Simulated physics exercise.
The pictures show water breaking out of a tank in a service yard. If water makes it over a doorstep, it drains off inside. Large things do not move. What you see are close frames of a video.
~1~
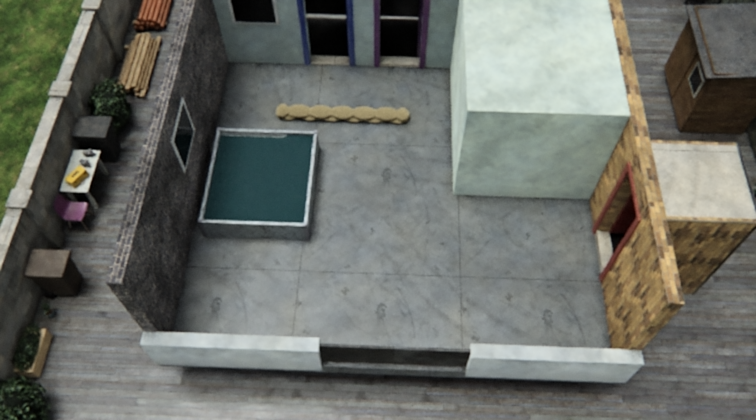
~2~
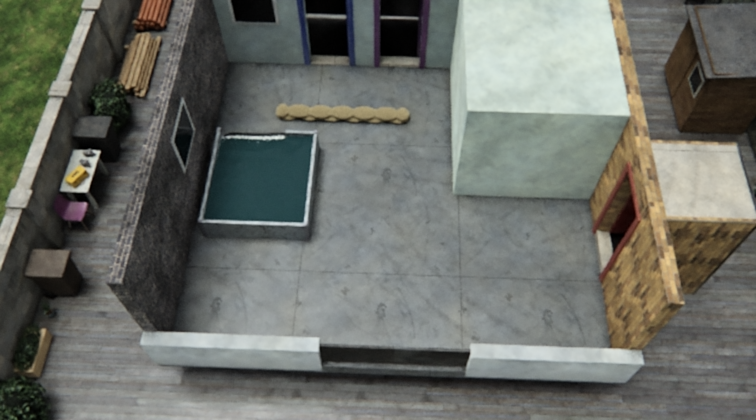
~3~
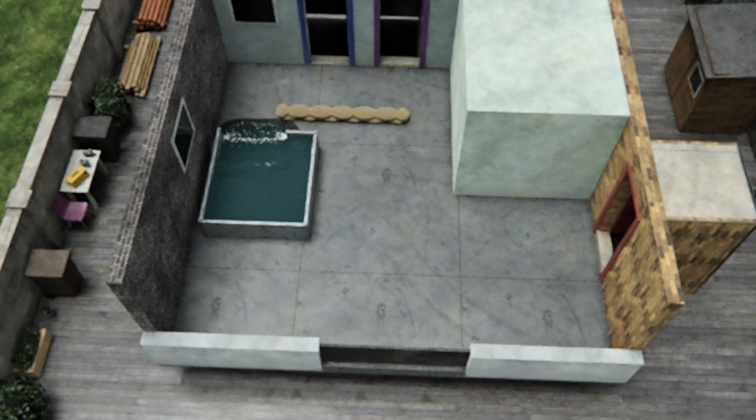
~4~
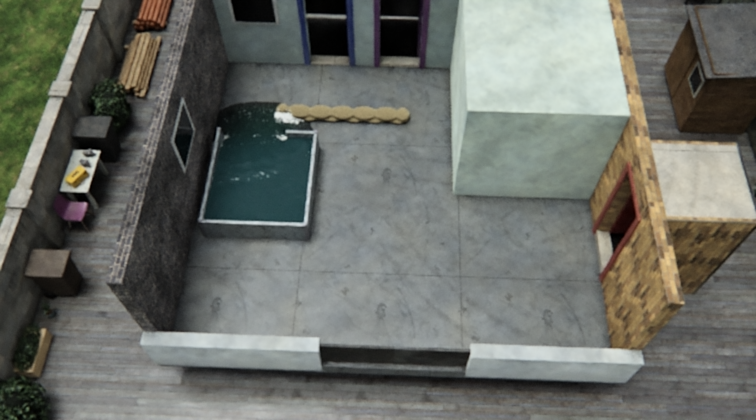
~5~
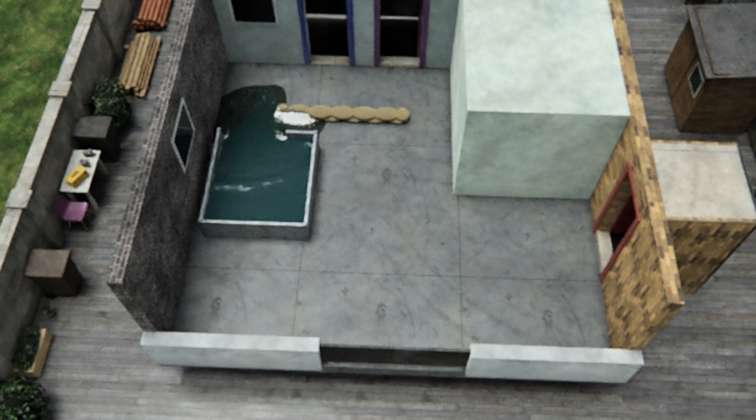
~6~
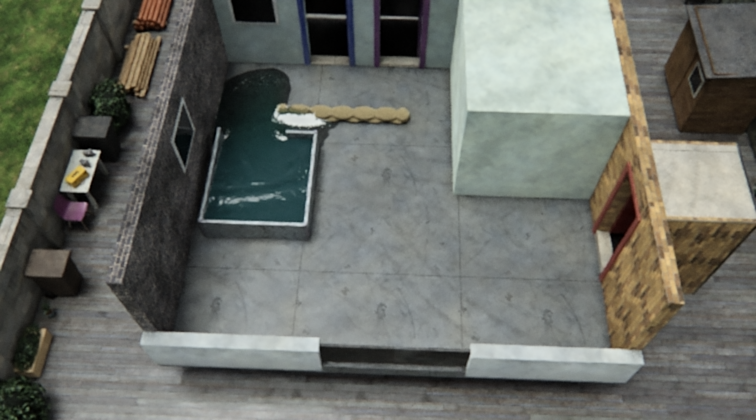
At the start, dark green water lies still in a square tank beside the left wall of a grey yard. Water then pours over the tank's far side, foaming against a low tan barrier, and spreads in a widening dark pool across the floor toward the back wall.
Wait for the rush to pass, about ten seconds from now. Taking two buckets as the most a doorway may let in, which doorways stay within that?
The purple door goes over it, the red door stays within it, the blue door goes over it.
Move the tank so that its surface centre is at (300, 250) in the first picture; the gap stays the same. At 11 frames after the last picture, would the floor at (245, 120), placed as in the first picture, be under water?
Outcome at that point: Waterlogged.
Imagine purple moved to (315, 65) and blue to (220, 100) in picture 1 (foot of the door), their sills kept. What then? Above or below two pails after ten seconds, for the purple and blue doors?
As I see it, the purple one exceeds the limit while the blue one exceeds the limit.
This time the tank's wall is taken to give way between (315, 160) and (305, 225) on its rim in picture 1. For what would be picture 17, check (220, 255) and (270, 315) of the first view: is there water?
Respectively: Parched and parched.
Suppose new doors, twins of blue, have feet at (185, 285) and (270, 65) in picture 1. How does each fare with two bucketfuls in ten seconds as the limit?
Stays within it; exceeds it.
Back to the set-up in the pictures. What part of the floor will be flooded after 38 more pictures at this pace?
My estimate is near 45 per cent.
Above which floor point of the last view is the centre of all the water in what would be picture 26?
Close to pixel (284, 137).
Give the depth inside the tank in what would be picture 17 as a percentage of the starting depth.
Roughly 54 percent.
A moment on, water covers 15 % of the floor; the purple door not reached, the red door not reached, the blue door not reached.
Next, water covers 20 % of the floor; the purple door not reached, the red door not reached, the blue door wet at the sill, nothing in.
Then, water covers 30 % of the floor; the purple door wet at the sill, nothing in, the red door not reached, the blue door over two buckets in.
Later, water covers 45 % of the floor; the purple door under two buckets in, the red door not reached, the blue door over two buckets in.
In the end, water covers 75 % of the floor; the purple door over two buckets in, the red door not reached, the blue door far over two buckets in.
